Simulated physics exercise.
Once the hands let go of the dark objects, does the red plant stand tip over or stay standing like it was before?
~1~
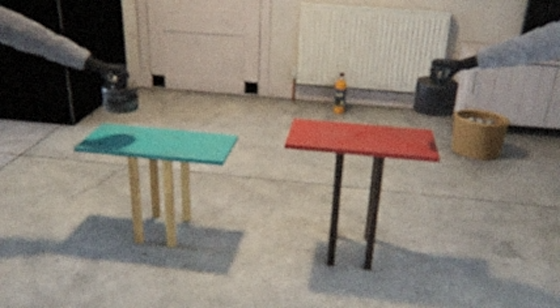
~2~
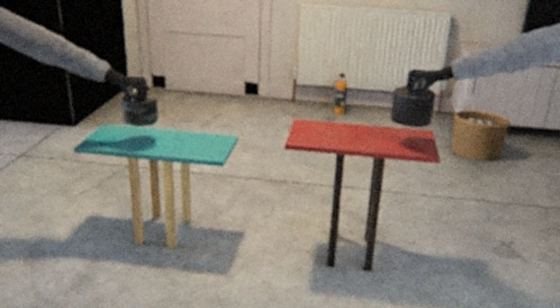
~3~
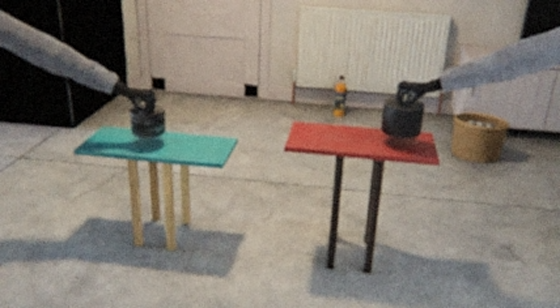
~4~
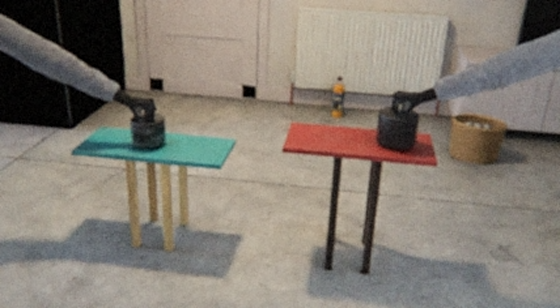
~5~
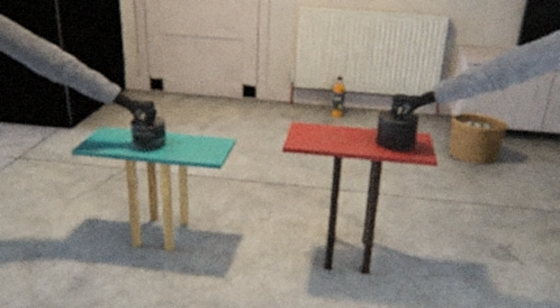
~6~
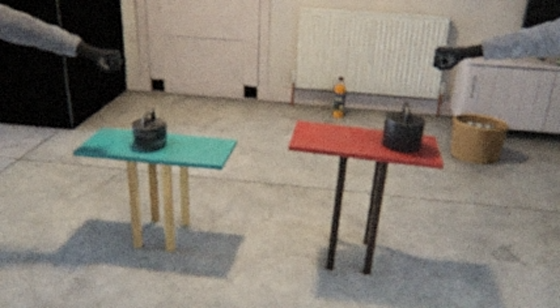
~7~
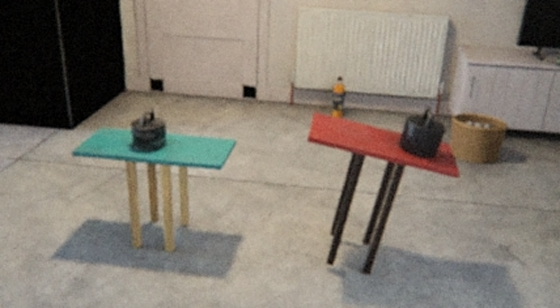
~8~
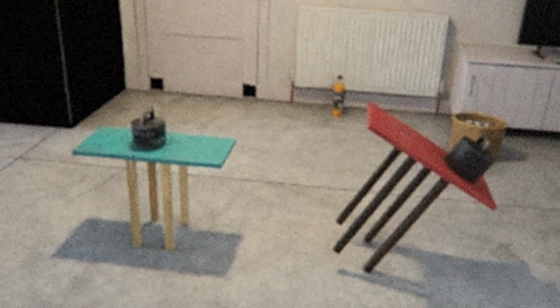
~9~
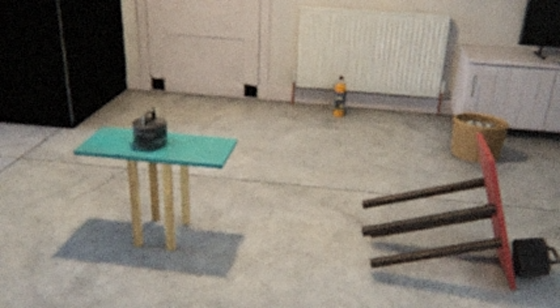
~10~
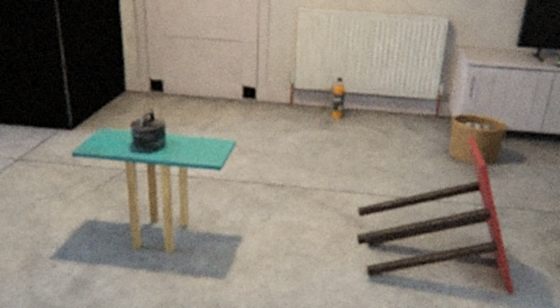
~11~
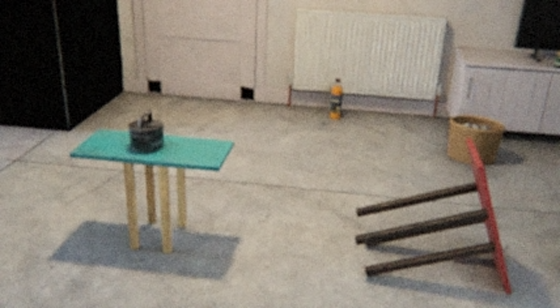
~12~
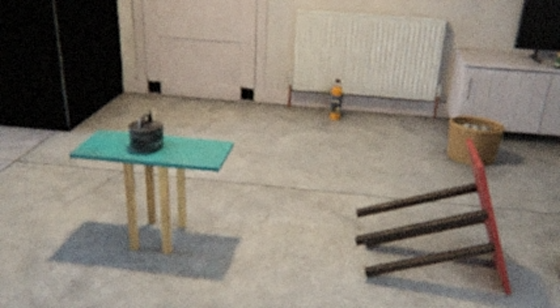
The red plant stand tips over to the right and ends up on its side, while the turquoise small table stays flat on its feet.
